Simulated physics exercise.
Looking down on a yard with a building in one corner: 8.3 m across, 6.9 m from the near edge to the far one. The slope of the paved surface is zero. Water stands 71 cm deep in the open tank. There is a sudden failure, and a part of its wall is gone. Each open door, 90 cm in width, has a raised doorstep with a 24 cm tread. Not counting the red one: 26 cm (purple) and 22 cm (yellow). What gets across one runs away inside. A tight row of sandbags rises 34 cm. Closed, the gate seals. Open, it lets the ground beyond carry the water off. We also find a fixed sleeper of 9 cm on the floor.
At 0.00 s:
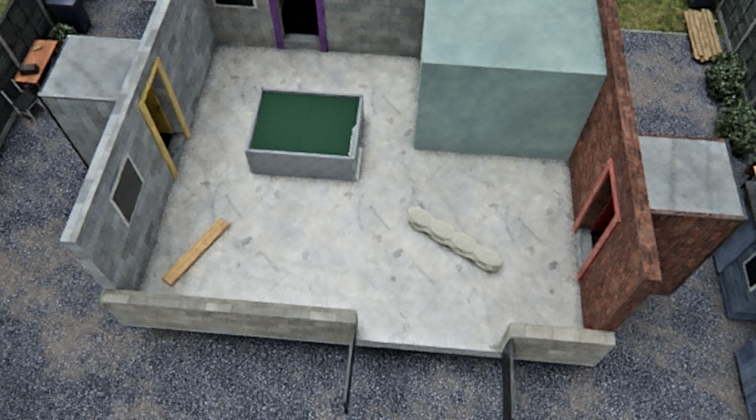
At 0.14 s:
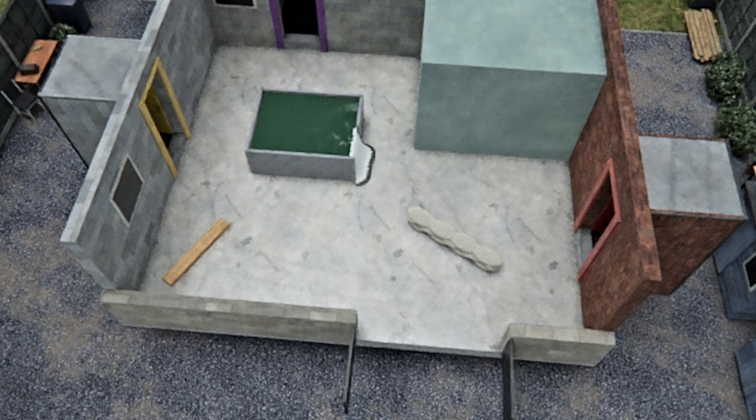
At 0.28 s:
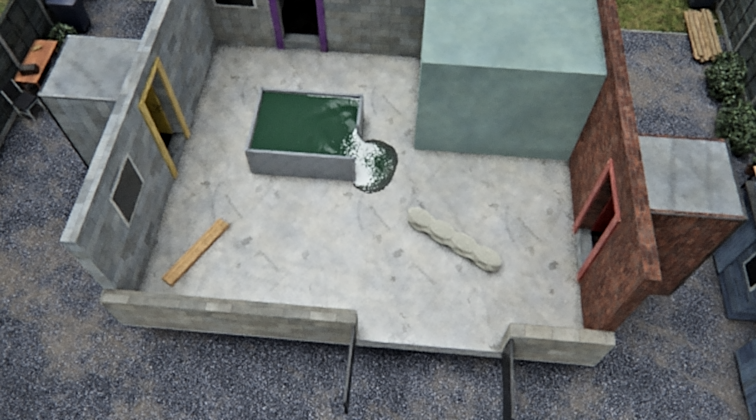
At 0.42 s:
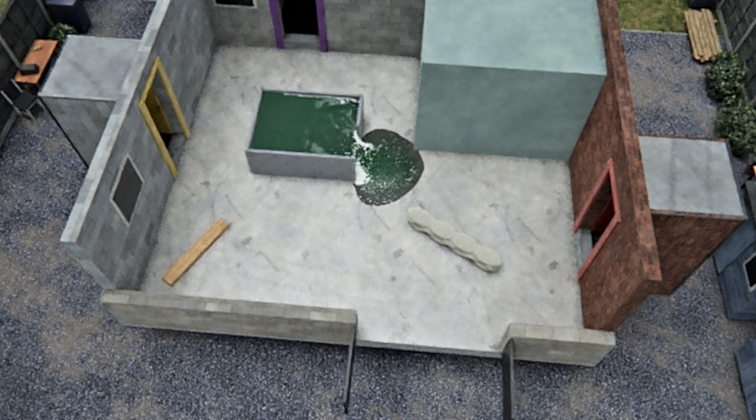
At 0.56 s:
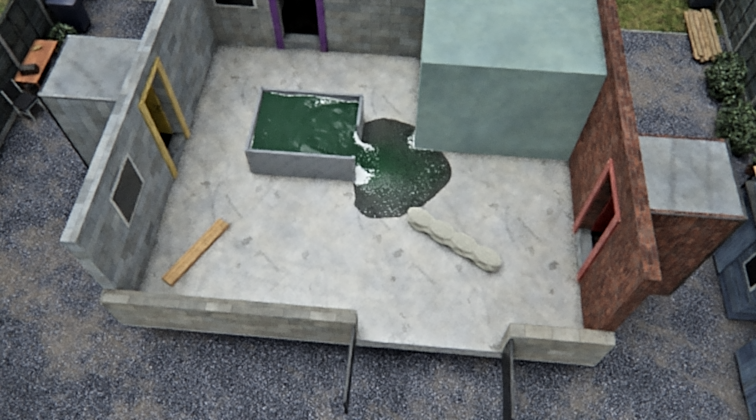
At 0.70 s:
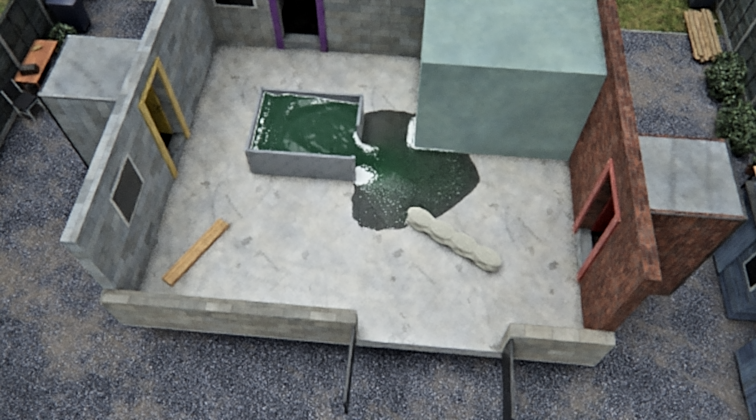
Green water pours through a gap in the tank's right side and spreads across the paved floor.
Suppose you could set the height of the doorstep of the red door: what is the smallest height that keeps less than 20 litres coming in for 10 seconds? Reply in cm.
The smallest such height is close to 16 cm.
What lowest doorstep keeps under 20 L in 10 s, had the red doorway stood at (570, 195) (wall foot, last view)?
About 23 cm.
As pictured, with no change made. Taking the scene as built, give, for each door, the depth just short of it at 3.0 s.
Depths, in cm - purple: 0, yellow: 0, red: 21.
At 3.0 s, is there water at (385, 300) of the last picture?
It is flooded.
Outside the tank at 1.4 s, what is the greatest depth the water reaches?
Around 34 centimetres.
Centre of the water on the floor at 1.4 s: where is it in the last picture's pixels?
The balance point sits at roughly (347, 157).
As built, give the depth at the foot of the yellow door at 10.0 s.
Depth: Near 1.0 cm.
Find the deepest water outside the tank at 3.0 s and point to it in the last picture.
Around (572, 202).
After 1.4 s water covers 25 % of the floor, deepest (34 cm) near (366, 166); it has not reached the red door.
After 3.0 s water covers 40 % of the floor, deepest (29 cm) near (572, 202); 21 cm at the red door, 0 litres in over its 24 cm doorstep.
After 10.0 s water covers 85 % of the floor, deepest (10 cm) near (565, 344); 10 cm at the red door, 0 litres in over its 24 cm doorstep.
At the red door as built, the water arrived by 1.8 s and peaked near 24 cm at 2.6 s.
With a doorstep of 13 cm, 47 litres would have come in within the 10 s; with 20 cm, 5 litres. So under 20 litres takes about 16 cm.
